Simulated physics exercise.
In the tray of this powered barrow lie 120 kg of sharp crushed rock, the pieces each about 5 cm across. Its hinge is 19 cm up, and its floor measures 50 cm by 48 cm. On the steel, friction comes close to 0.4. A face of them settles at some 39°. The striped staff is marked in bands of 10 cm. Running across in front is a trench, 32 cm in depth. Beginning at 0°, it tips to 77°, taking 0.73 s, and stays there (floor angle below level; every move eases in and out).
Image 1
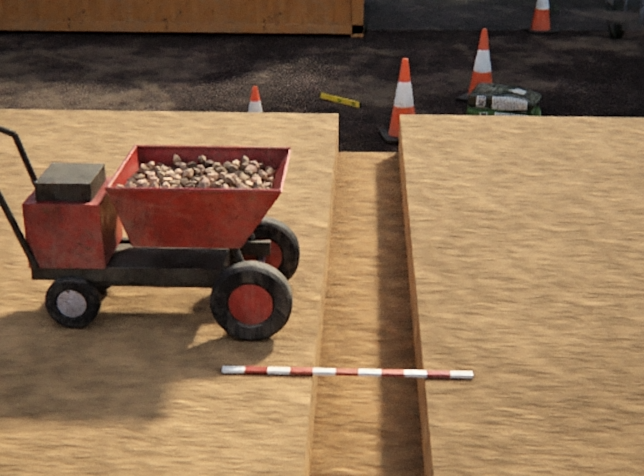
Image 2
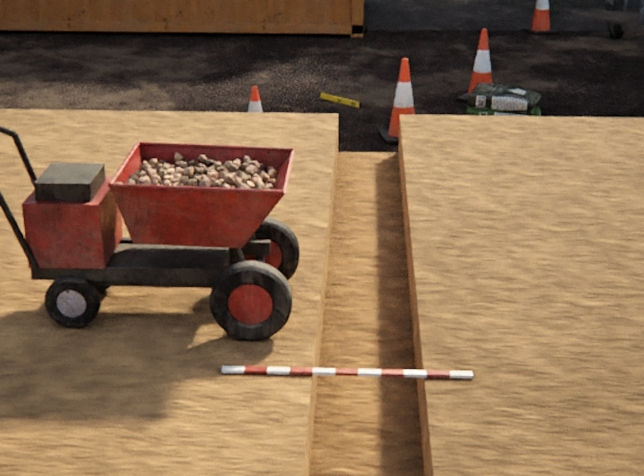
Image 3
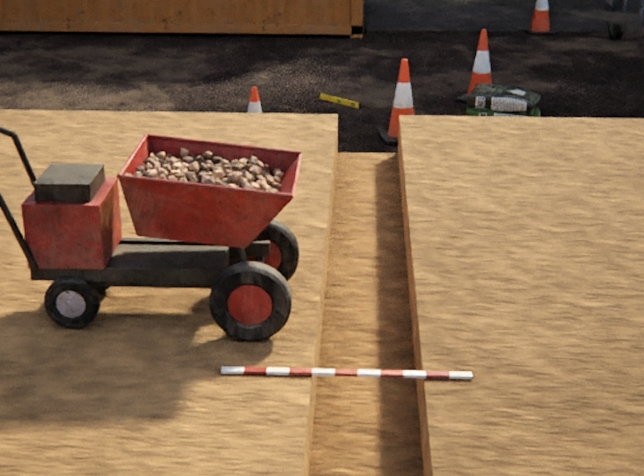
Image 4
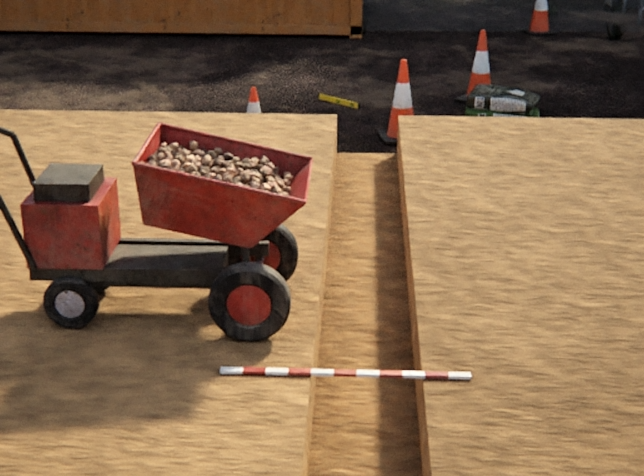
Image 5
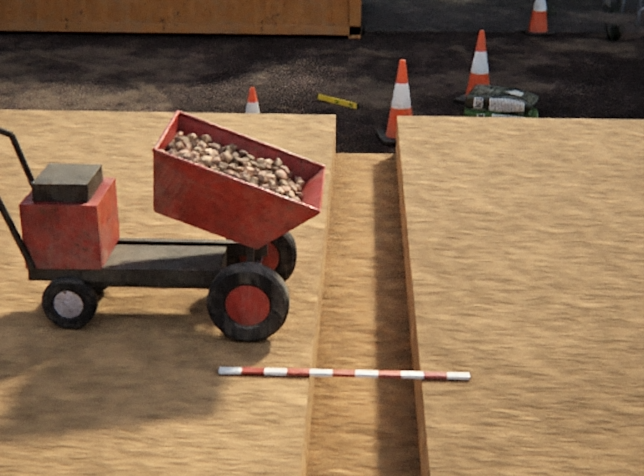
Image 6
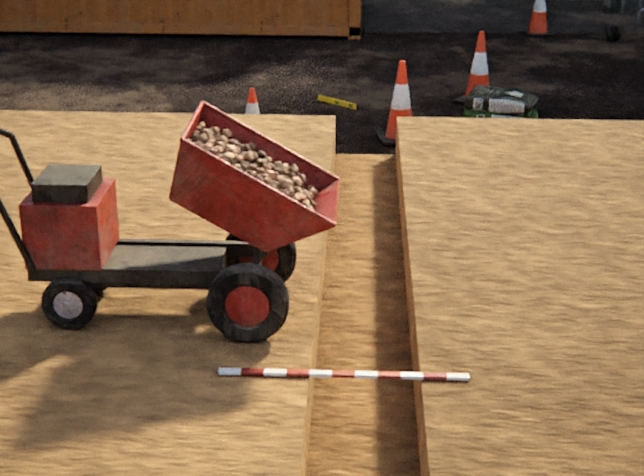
Beside a trench, a powered barrow steadily tilts its red tray of stones toward the right.
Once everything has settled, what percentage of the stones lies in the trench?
I would say 67 percent.
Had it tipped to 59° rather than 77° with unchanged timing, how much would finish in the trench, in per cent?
The trench would hold about 20% of it.
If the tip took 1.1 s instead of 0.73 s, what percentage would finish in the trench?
In that case, around 80%.
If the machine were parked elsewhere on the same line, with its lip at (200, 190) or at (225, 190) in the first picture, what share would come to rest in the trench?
Around 100 and then 100 percent.
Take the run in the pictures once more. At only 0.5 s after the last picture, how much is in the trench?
20 per cent or so by then.
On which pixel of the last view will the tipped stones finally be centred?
About (400, 352).
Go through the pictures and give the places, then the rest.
In the first picture, the tray is at 0°, its lip at (281, 192); the top of the load is at (195, 169).
The second picture shows lip at (284, 193), floor tilted 2°, highest stones at (170, 168).
The third picture shows lip at (293, 197), floor tilted 6°, highest stones at (168, 163).
In the fourth picture, the tray is at 12°, its lip at (305, 203); the top of the load is at (169, 152).
The fifth picture shows lip at (320, 212), floor tilted 21°, highest stones at (183, 141).
The sixth picture shows lip at (335, 226), floor tilted 30°, highest stones at (203, 132).
Then, 0.2 s after the last picture the floor is at 65°, 100 % in the tray; the foremost stones are at (367, 254).
Then, 0.5 s after the last picture the floor is at 77°, 63 % in the tray, 19 % in the trench, 18 % past the trench; the foremost stones are at (460, 322).
Then, 0.9 s after the last picture the floor is at 77°, 25 % in the tray, 42 % in the trench, 33 % past the trench; the foremost stones are at (599, 312).
Then, 2.8 s after the last picture the floor is at 77°, 0 % in the tray, 67 % in the trench, 33 % past the trench; the foremost stones are past the picture's edge.
